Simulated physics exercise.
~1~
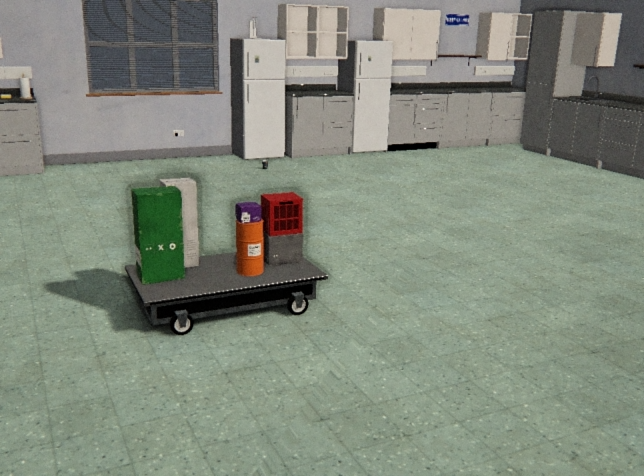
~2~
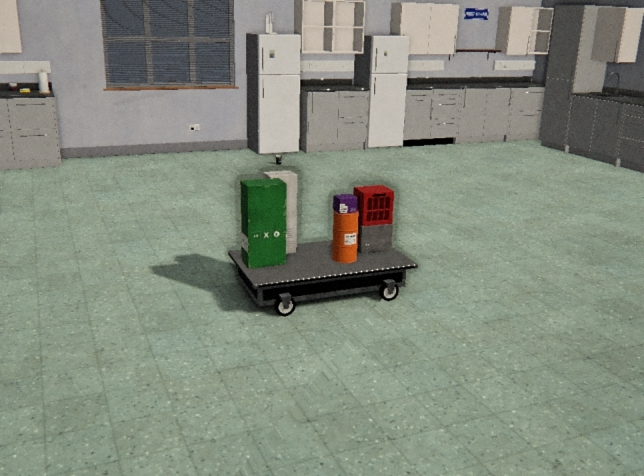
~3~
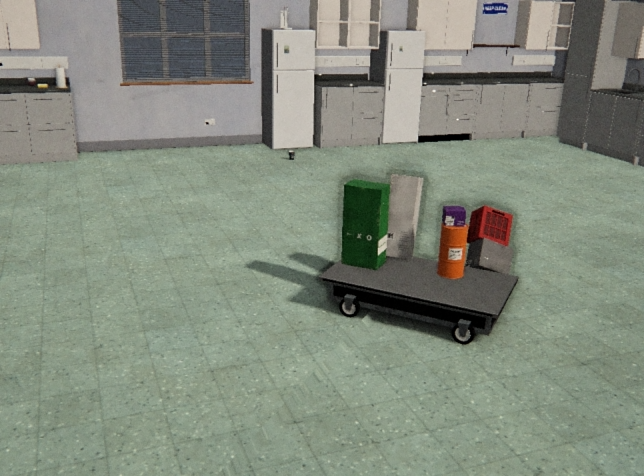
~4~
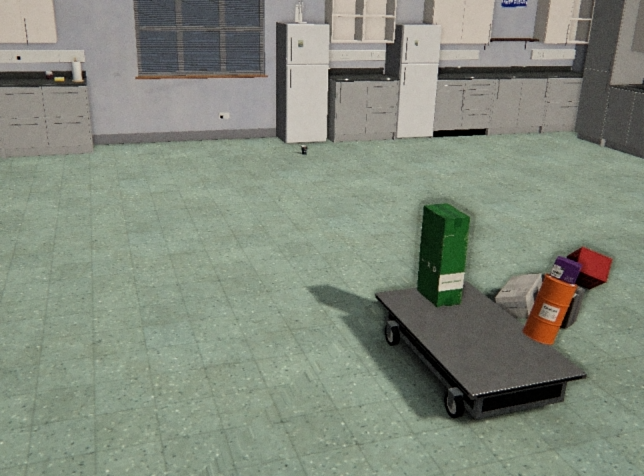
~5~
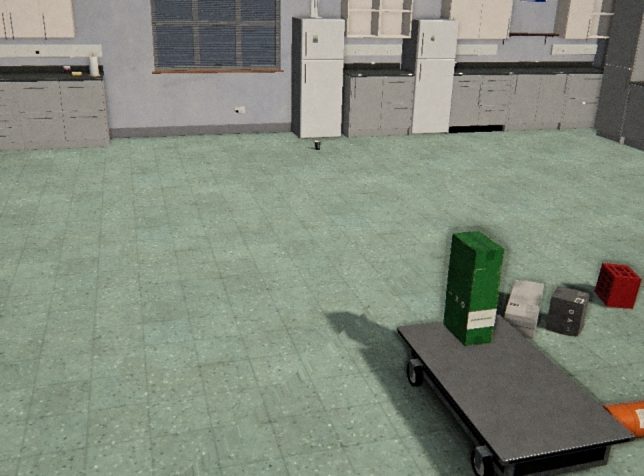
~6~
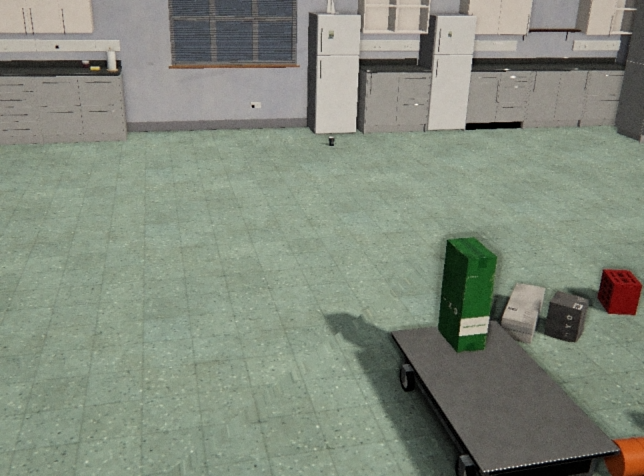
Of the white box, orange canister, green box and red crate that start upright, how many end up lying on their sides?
Three of them end up on their sides, namely the white box, the orange canister and the red crate.
